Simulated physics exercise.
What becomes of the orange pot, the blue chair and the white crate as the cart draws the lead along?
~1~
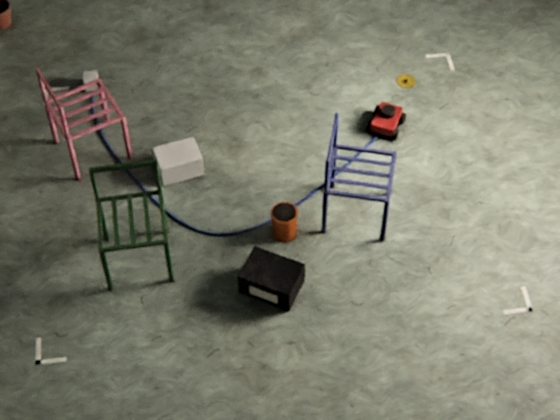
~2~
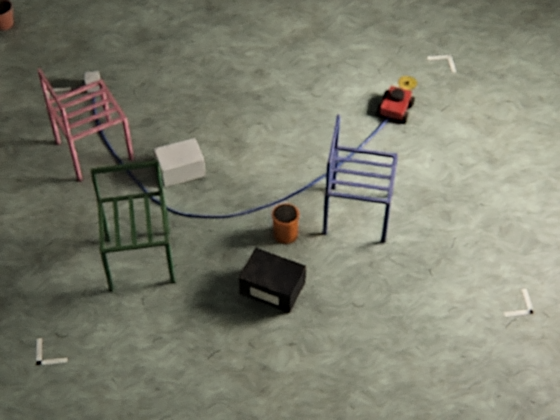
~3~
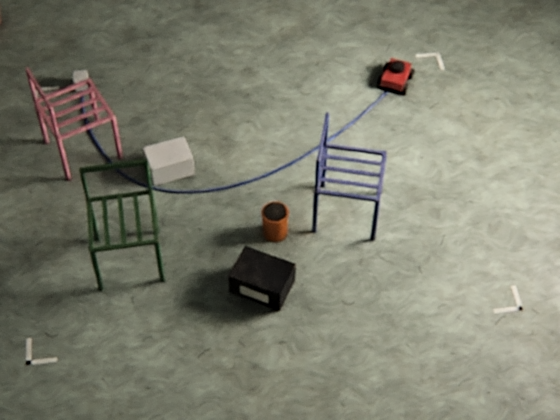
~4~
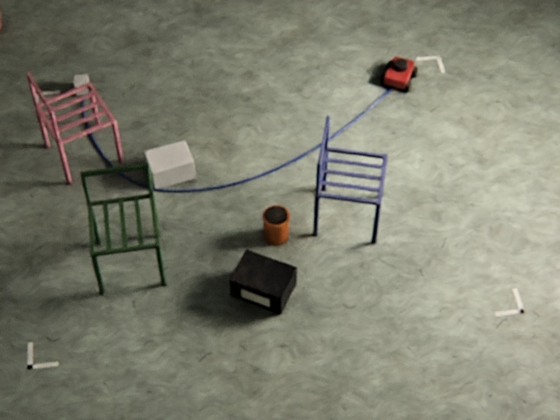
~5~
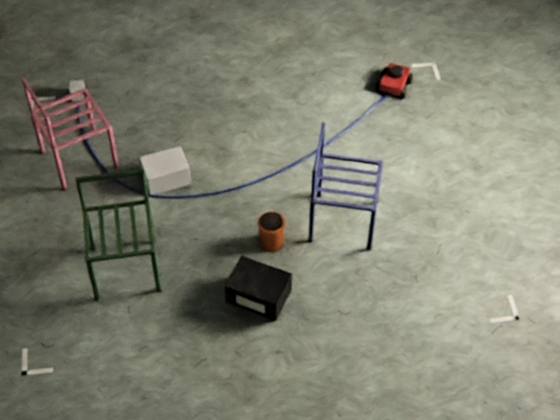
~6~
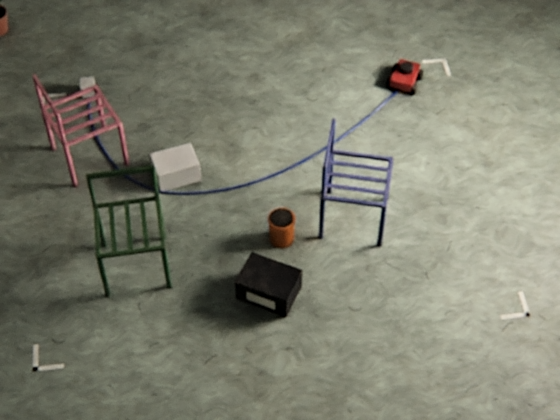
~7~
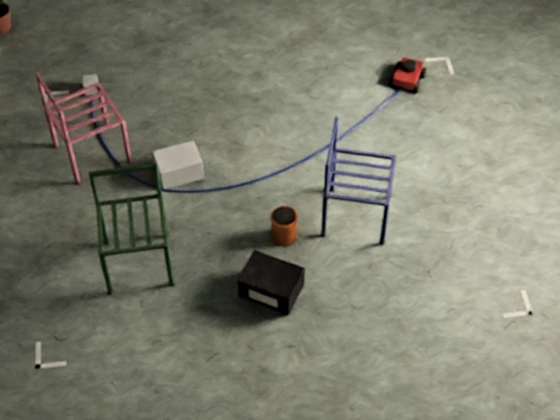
All three end up where they began, with the orange pot and blue chair staying put and the white crate hardly stirring.
